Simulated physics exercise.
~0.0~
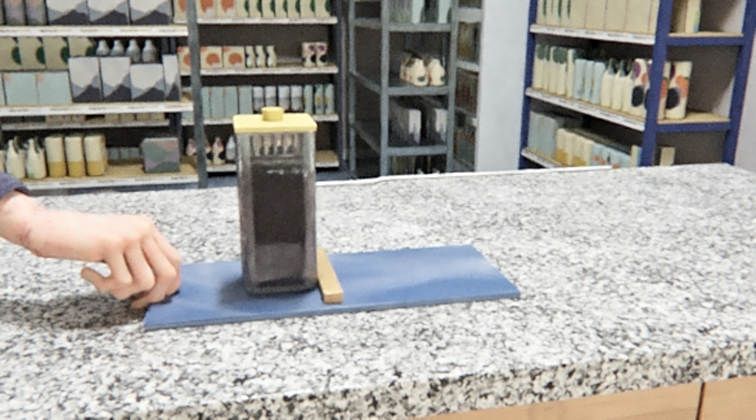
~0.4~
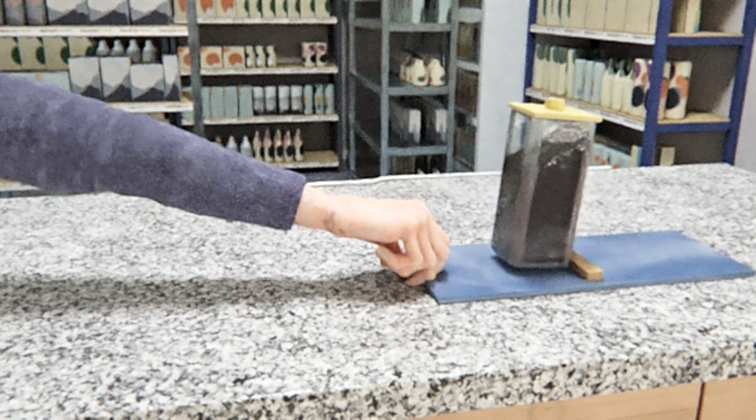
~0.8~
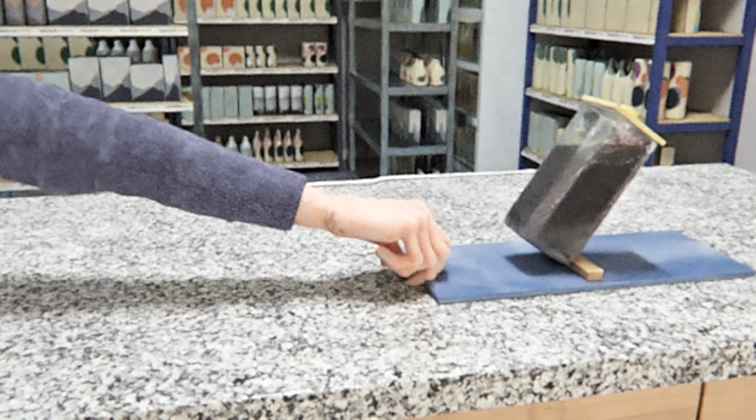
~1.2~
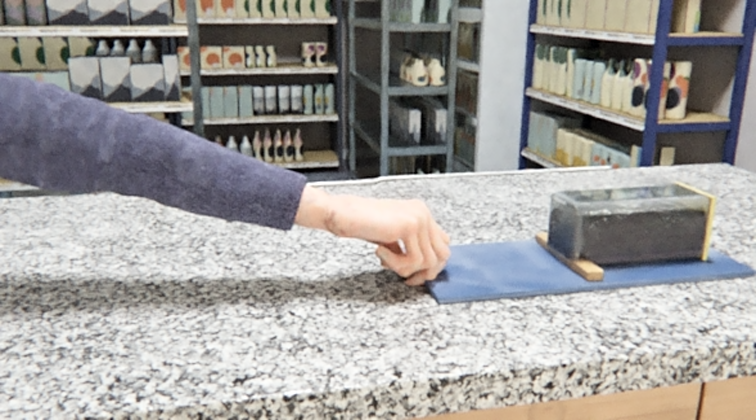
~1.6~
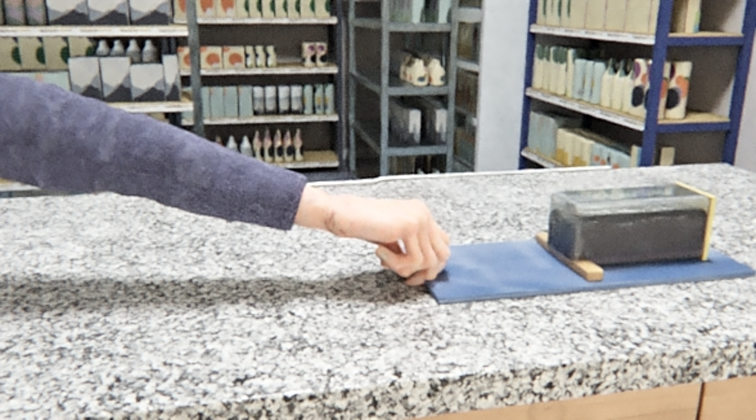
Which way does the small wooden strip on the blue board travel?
The wooden strip travels to the right, carried along with the blue board.
A hand in a dark sleeve grips the left end of a blue board on a speckled stone counter, seen from the front with stocked shop shelves behind. On the board stands a clear capped flask with a yellow top, partly full of dark liquid, with a small wooden strip just to its right. The hand slides the board to the right, carrying the flask and strip along. As the board stops, the flask tips to the right over the strip. It falls onto its side and lies still, its cap pointing right, while the hand stays on the board.
